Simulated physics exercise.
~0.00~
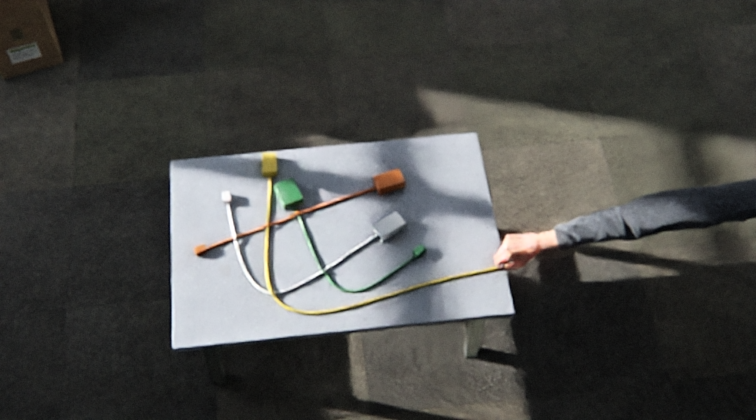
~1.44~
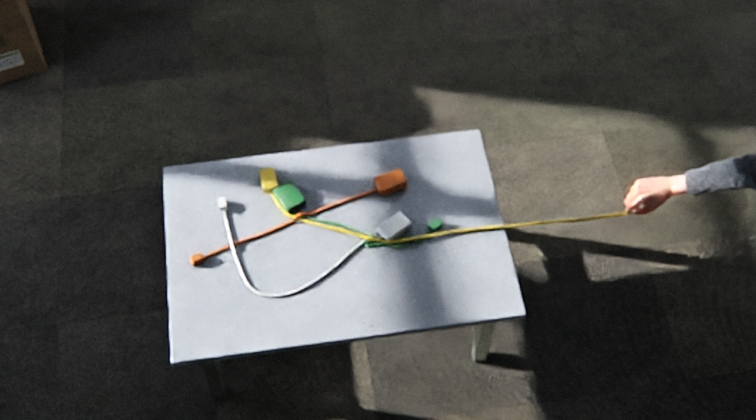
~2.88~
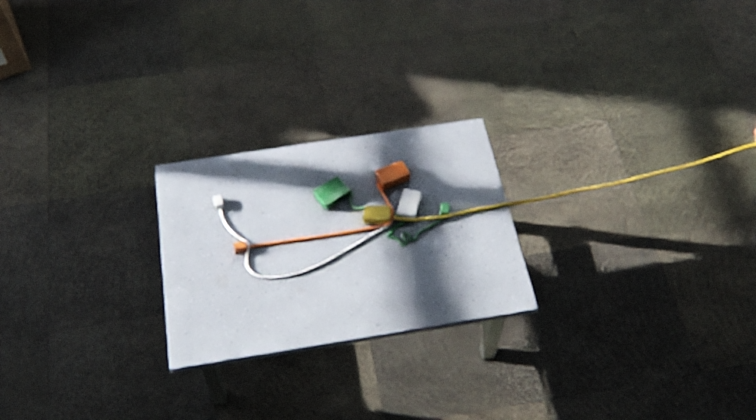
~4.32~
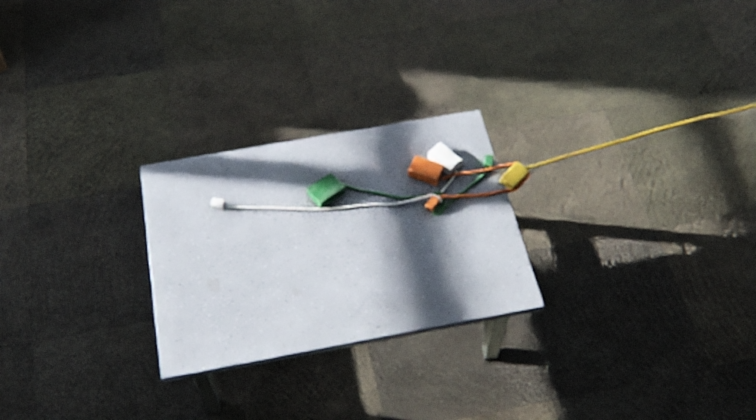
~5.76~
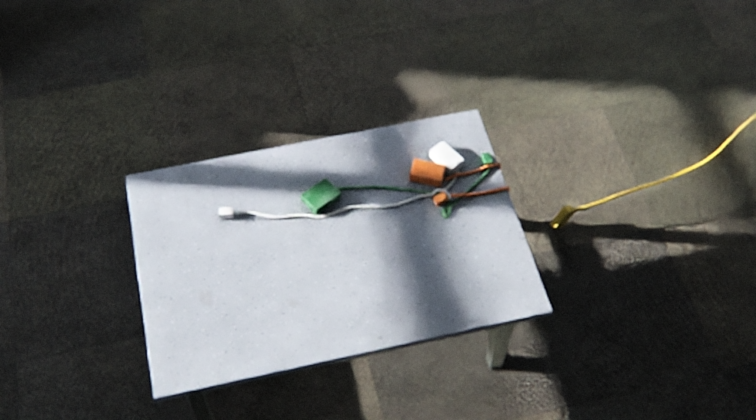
Hand pulling a yellow cable off a table's right edge, dragging tangled orange, white and green cables before its charger drops off.
